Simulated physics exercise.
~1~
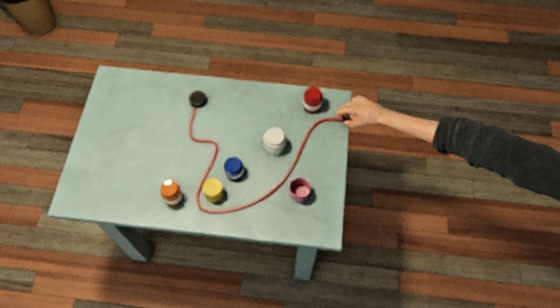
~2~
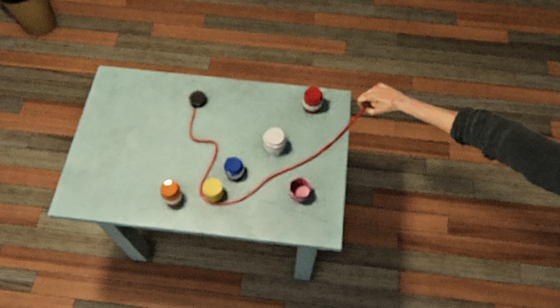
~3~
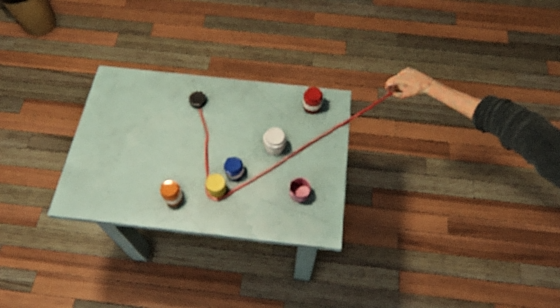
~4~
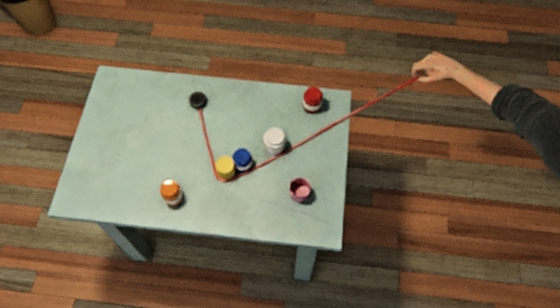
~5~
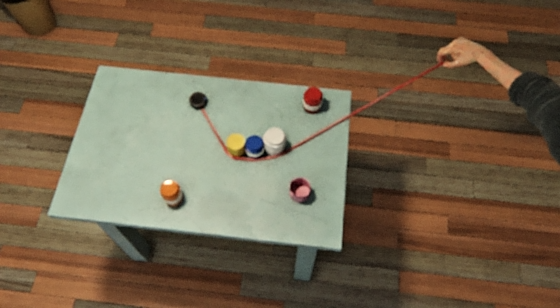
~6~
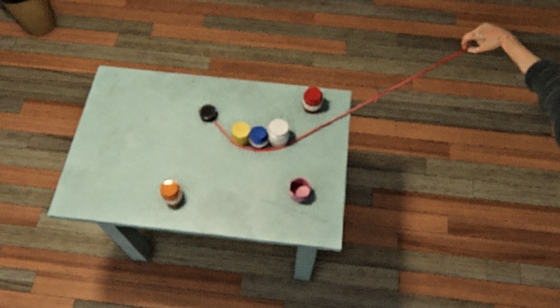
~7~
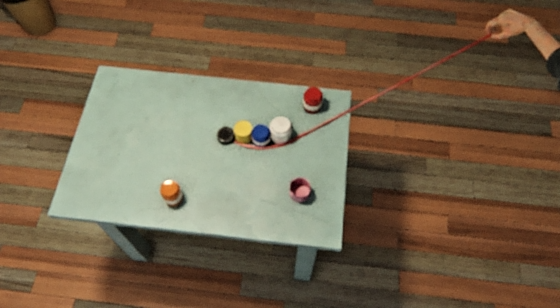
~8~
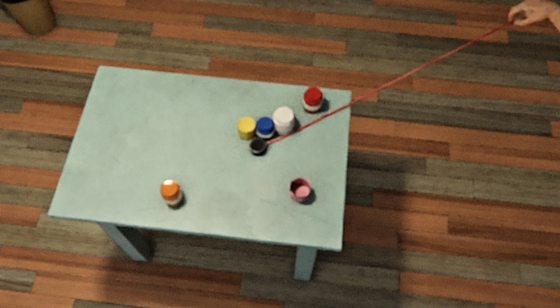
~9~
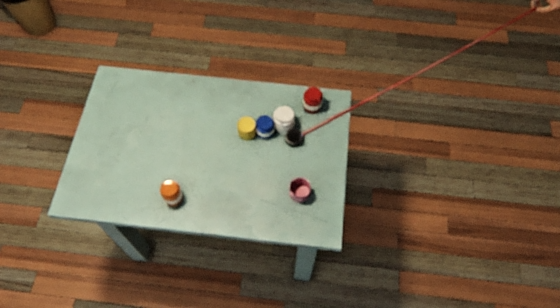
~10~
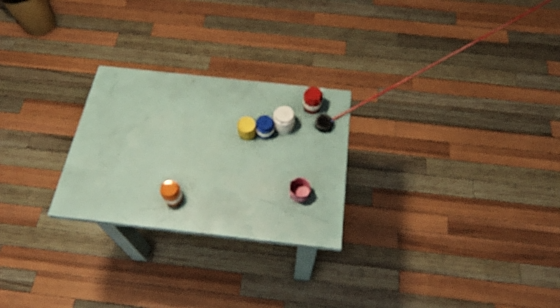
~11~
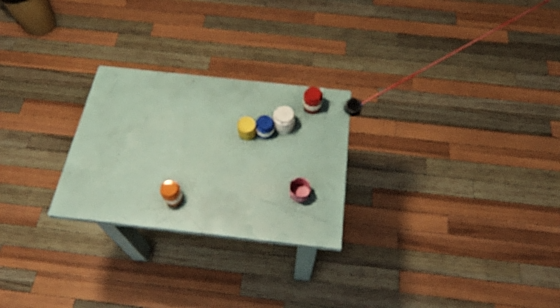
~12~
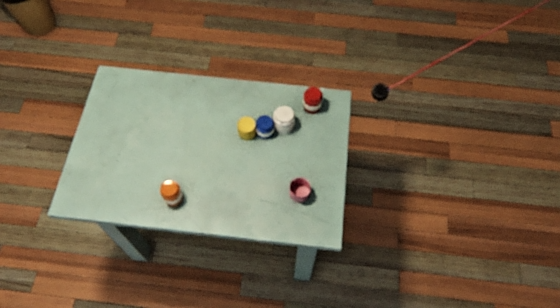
A pale green table stands on a striped wooden floor, seen from above. A red cord winds from a black disc at the upper left past yellow, blue and white jars to a hand at the right, while red, orange and pink containers sit around them. The hand pulls away to the upper right, tightening the cord, which drags the yellow and blue jars up beside the white one and nudges all three along. The disc then slides after the cord, rounds the clustered jars and leaves over the right edge, hanging on the cord beyond the table, with the three jars left in a row.
